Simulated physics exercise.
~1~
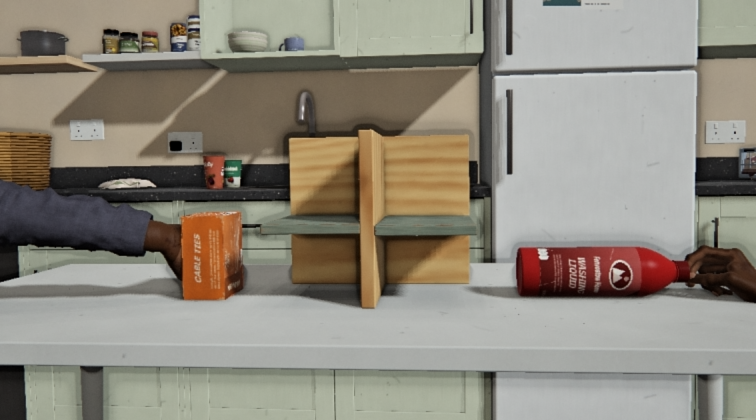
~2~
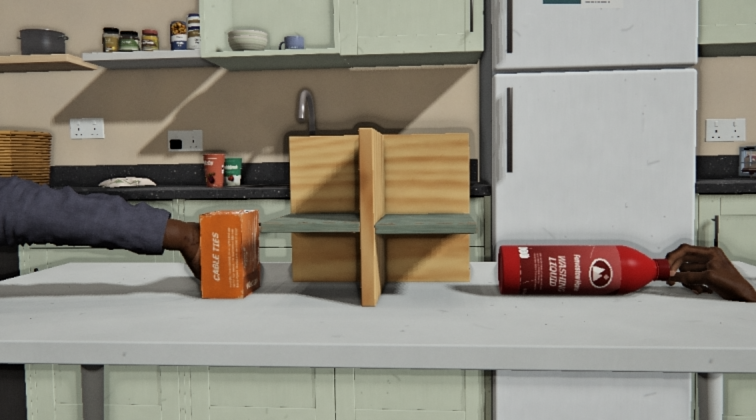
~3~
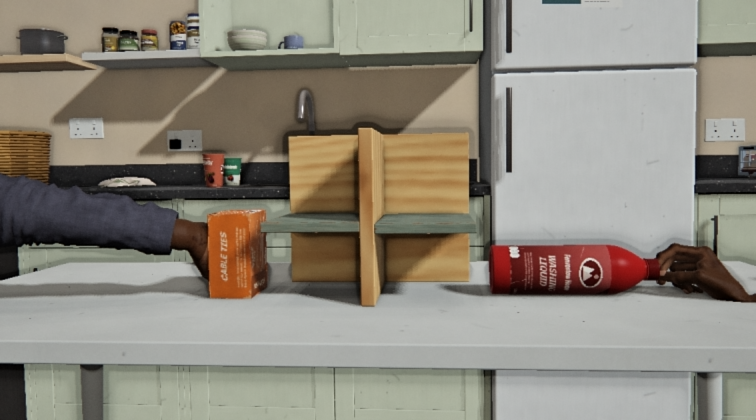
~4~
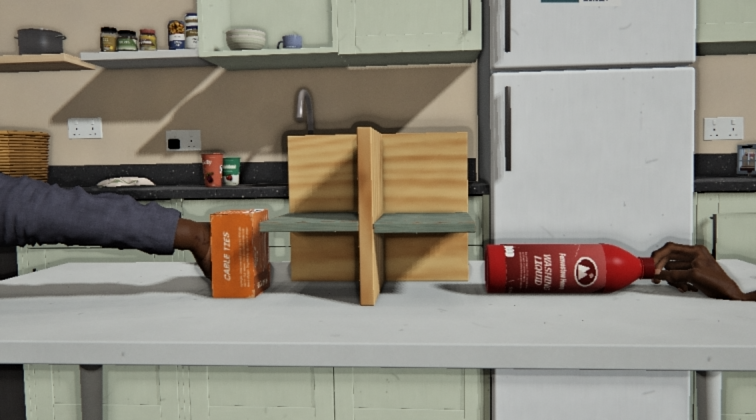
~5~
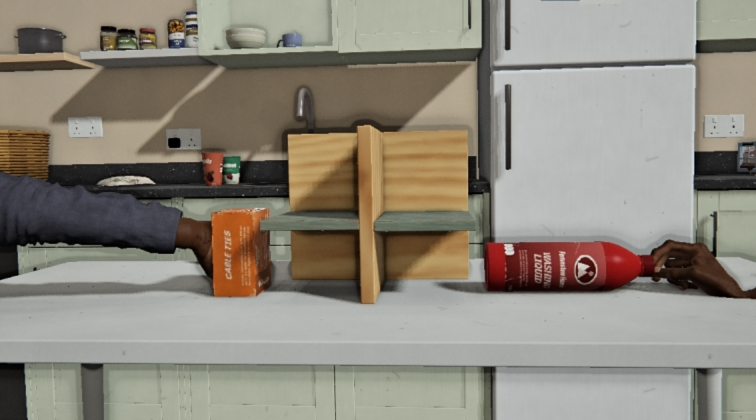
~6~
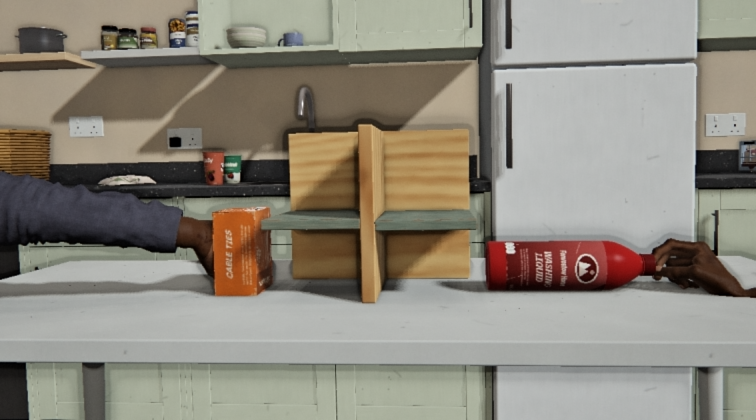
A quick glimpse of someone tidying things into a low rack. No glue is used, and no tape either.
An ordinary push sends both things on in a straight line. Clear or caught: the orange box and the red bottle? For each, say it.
In order: The orange box ends up stuck outside; the red bottle ends up underneath.
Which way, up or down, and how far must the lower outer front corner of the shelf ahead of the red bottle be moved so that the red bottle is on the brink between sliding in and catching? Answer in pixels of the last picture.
Some 20 pixels, down.
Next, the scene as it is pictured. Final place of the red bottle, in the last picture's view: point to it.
Resting spot: Approximately (468, 266).
Then, 0.28 s past the last view, orange box sliding up to the opening near (257, 250); red bottle sliding up to the opening near (552, 266).
Then, 0.54 s past the last view, orange box stopped at the opening near (257, 250); red bottle part of the way in near (517, 266).
Then, 0.76 s past the last view, orange box stopped at the opening near (257, 250); red bottle part of the way in near (486, 266).
Finally, the orange box catches on the edge, near (257, 250); the red bottle slides in, near (468, 266).
